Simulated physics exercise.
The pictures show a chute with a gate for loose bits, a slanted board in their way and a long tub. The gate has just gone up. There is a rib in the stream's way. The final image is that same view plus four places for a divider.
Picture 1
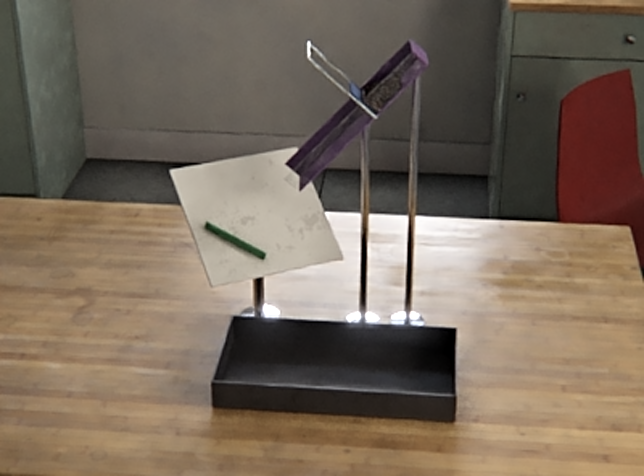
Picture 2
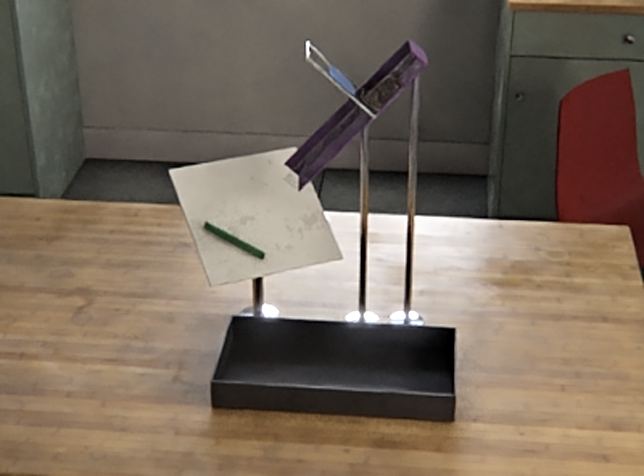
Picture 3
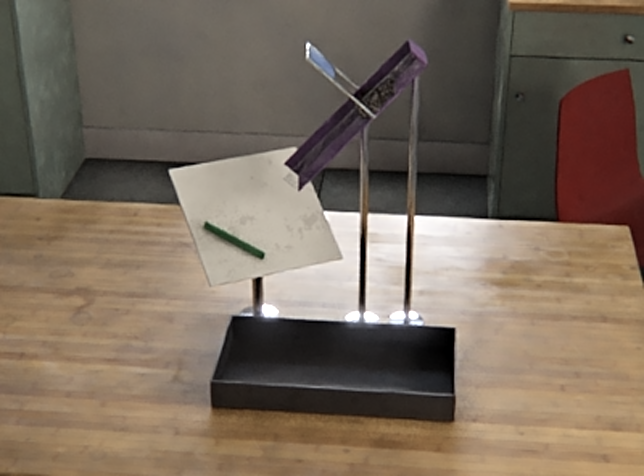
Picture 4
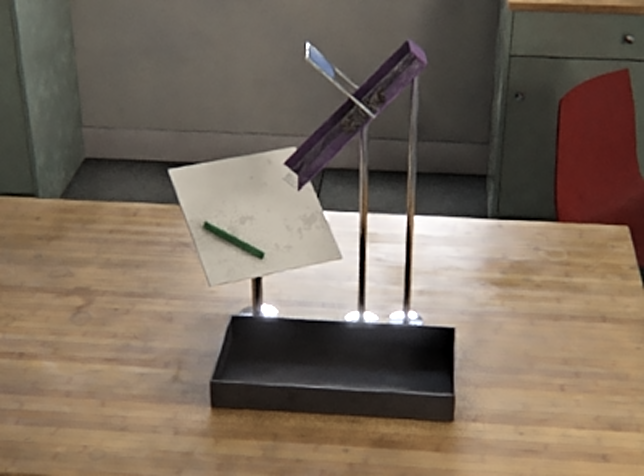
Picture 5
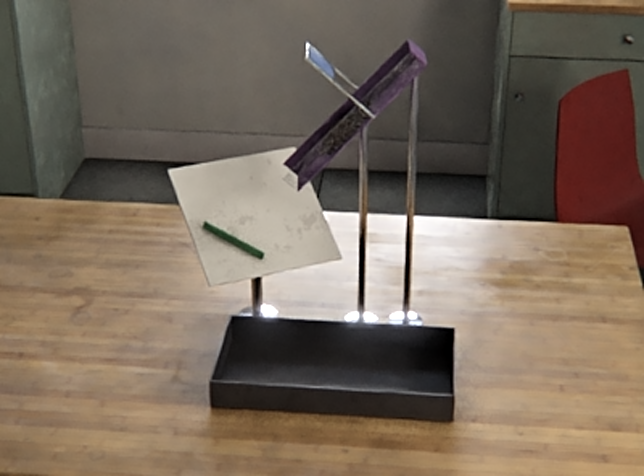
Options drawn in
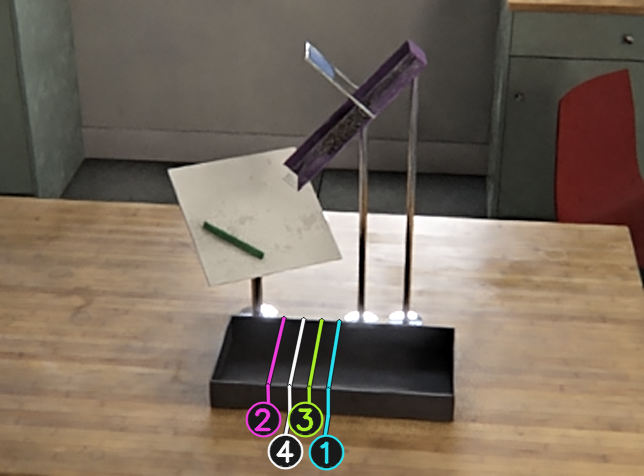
Long black tub sitting empty below a tilted white board while a gate rises and dark bits slide down a purple chute.
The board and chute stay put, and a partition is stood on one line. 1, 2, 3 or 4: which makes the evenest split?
I would pick line 3.
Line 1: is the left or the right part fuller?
The left side.
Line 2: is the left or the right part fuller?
More lands on the right.
On the marked copy, line 1 crosses the front rim at (328, 388); line 2 crosses the front rim at (268, 384); line 3 crosses the front rim at (309, 387); line 4 crosses the front rim at (289, 386).
With 1, of what is caught, most on the left of the divider, a small part on the right.
With 2, of what is caught, a small part on the left of the divider, nearly all on the right.
With 3, of what is caught, about two thirds on the left of the divider, about a third on the right.
With 4, of what is caught, a small part on the left of the divider, most on the right.
